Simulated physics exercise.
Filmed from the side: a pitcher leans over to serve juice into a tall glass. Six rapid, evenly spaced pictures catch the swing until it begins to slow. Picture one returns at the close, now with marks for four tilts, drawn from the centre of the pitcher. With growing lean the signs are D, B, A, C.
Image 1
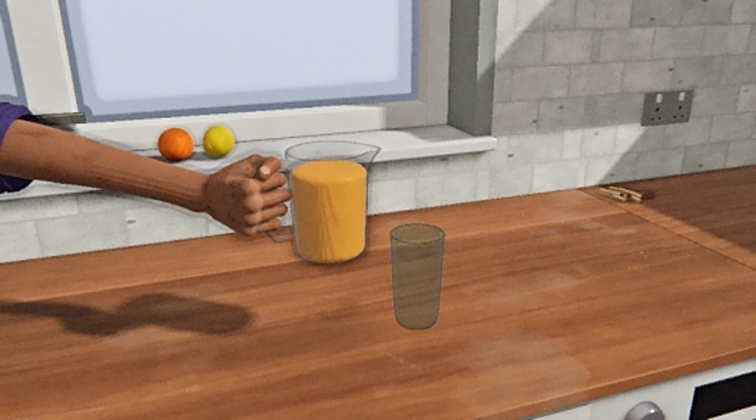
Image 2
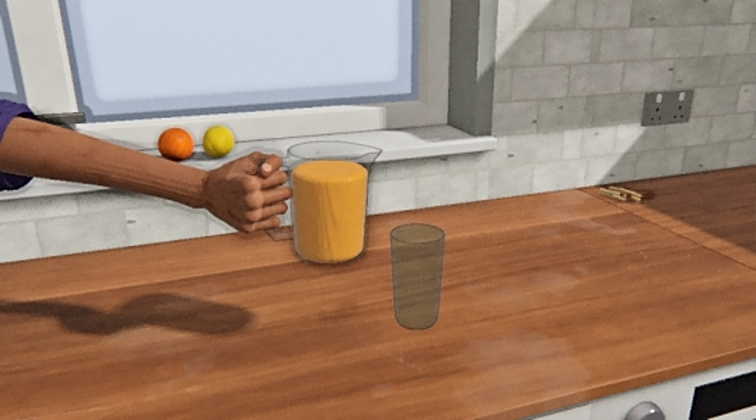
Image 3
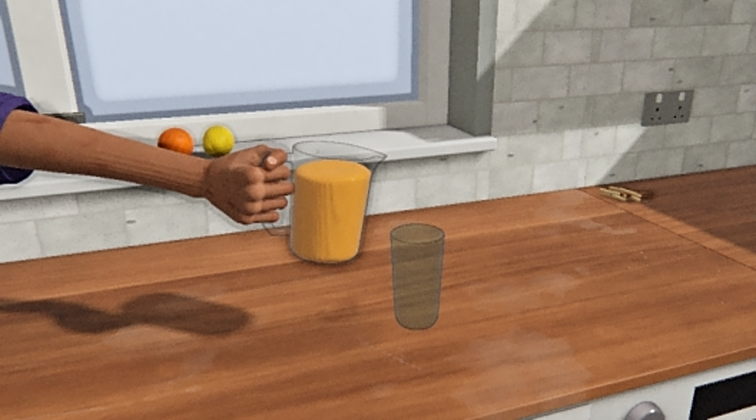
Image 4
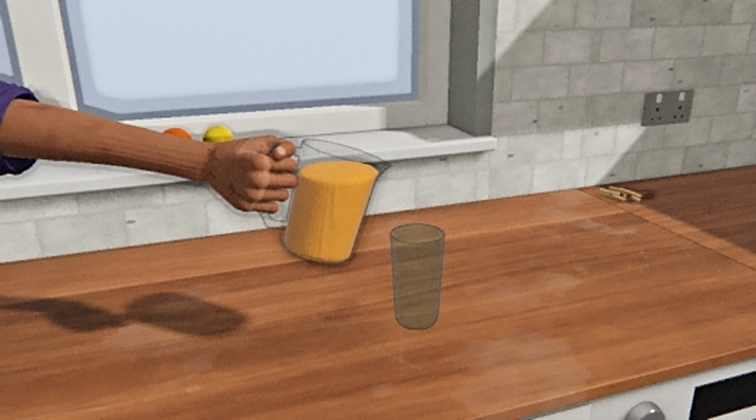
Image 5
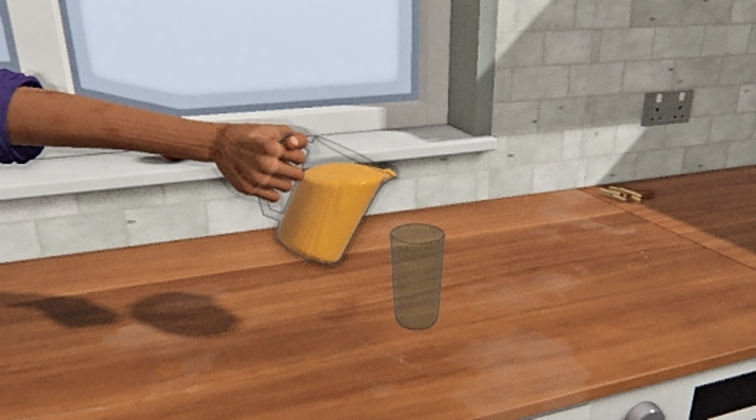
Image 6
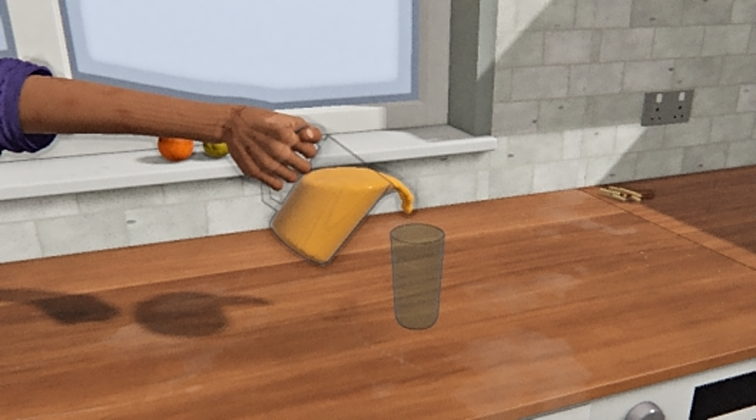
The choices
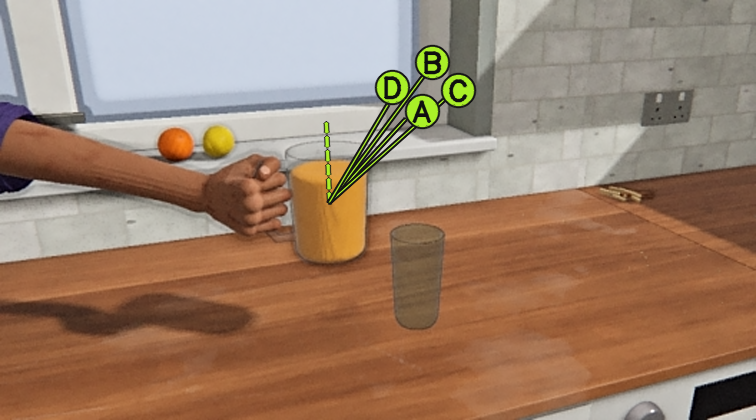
A hand at the end of a purple-sleeved arm reaches in from the left, gripping a clear pitcher of orange juice above a wooden kitchen counter, seen from the side and slightly above. A tall, greyish see-through glass stands to the right, with an orange and a yellow fruit on the windowsill behind. The hand gradually tilts the pitcher rightward until juice runs over its lip, while the view stays still.
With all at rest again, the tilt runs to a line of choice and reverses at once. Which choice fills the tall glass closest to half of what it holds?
I would pick mark C.
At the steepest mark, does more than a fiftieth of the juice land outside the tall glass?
No, it does not.
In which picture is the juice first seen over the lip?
Picture 6.
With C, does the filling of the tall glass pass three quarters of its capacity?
No.
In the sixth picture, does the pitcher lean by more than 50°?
No.
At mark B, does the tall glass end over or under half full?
Under half.
In lime, A at (405, 119); B at (422, 76); C at (443, 100); D at (387, 105).
With A, the tall glass ends with about 34 % of what it can hold.
With B, the tall glass ends with about 23 % of what it can hold.
With C, the tall glass ends with about 48 % of what it can hold.
With D, the tall glass ends with about 14 % of what it can hold.
